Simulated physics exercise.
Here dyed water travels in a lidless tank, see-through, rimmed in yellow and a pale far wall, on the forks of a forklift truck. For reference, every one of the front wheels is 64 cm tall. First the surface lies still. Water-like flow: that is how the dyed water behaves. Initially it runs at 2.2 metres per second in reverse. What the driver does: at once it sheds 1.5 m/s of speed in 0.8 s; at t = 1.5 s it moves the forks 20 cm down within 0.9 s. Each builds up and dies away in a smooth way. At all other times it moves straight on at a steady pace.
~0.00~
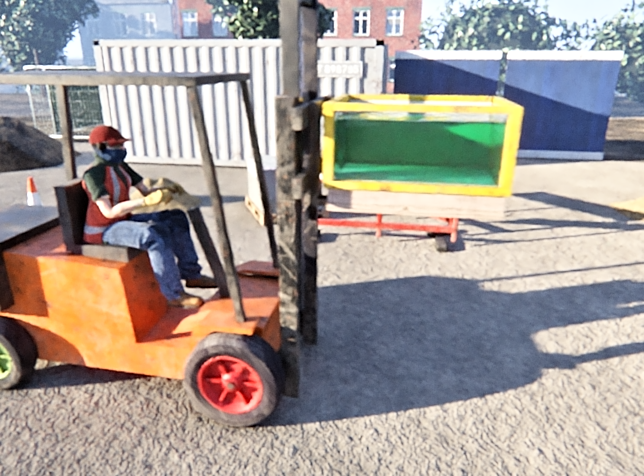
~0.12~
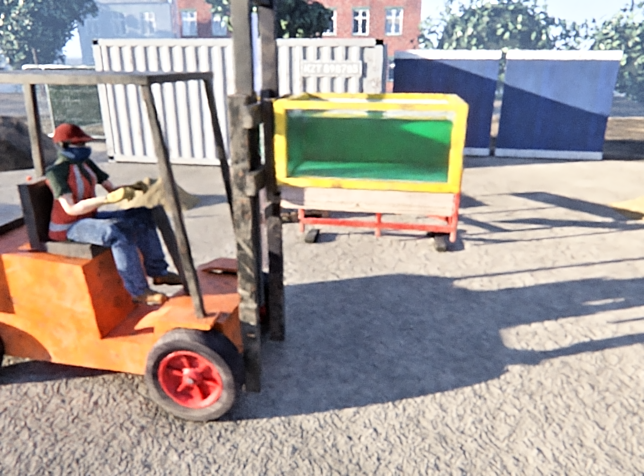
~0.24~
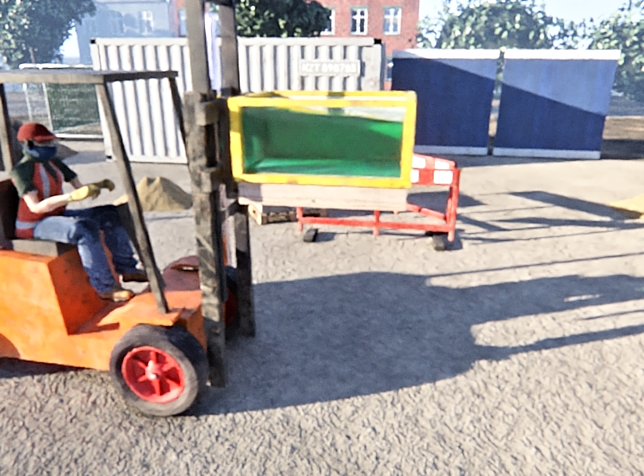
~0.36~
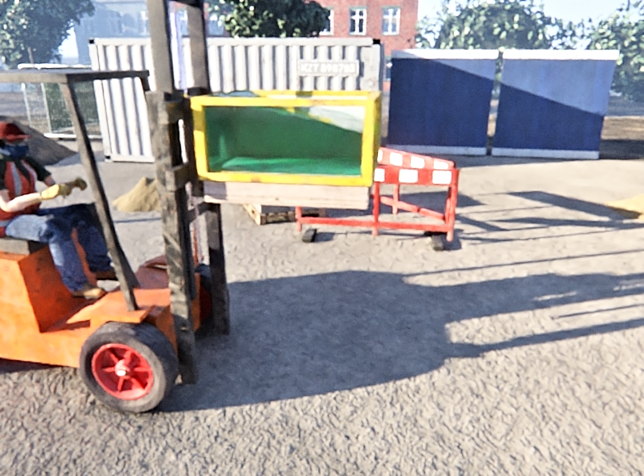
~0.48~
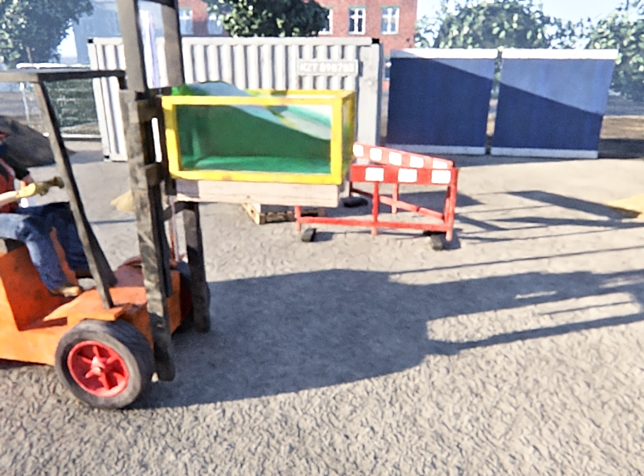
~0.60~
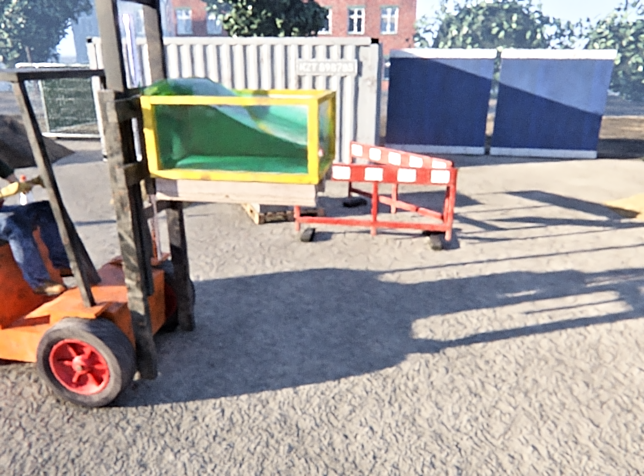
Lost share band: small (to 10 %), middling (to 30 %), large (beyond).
Middling.
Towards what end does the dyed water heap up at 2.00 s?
Rearward.
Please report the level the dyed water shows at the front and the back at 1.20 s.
Roughly 50 cm in front and 24 cm behind.
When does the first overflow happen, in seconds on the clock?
The first spill happens at roughly 0.7 s.
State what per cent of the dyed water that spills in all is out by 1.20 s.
About 60 %.
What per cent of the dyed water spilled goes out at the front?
I'd estimate some 10 percent of what spills.
Then, 1.20 s in, it stands 23 cm high behind and 49 cm in front; 8 per cent has gone over the back.
Then, 2.00 s in, it stands 44 cm high behind and 22 cm in front; 9 per cent has gone over the back.
Then, 2.90 s in, it stands 29 cm high behind and 28 cm in front; 12 per cent has gone over the back.
Then, 5.39 s in, 12 per cent has gone over the back, 24 of 199 litres.
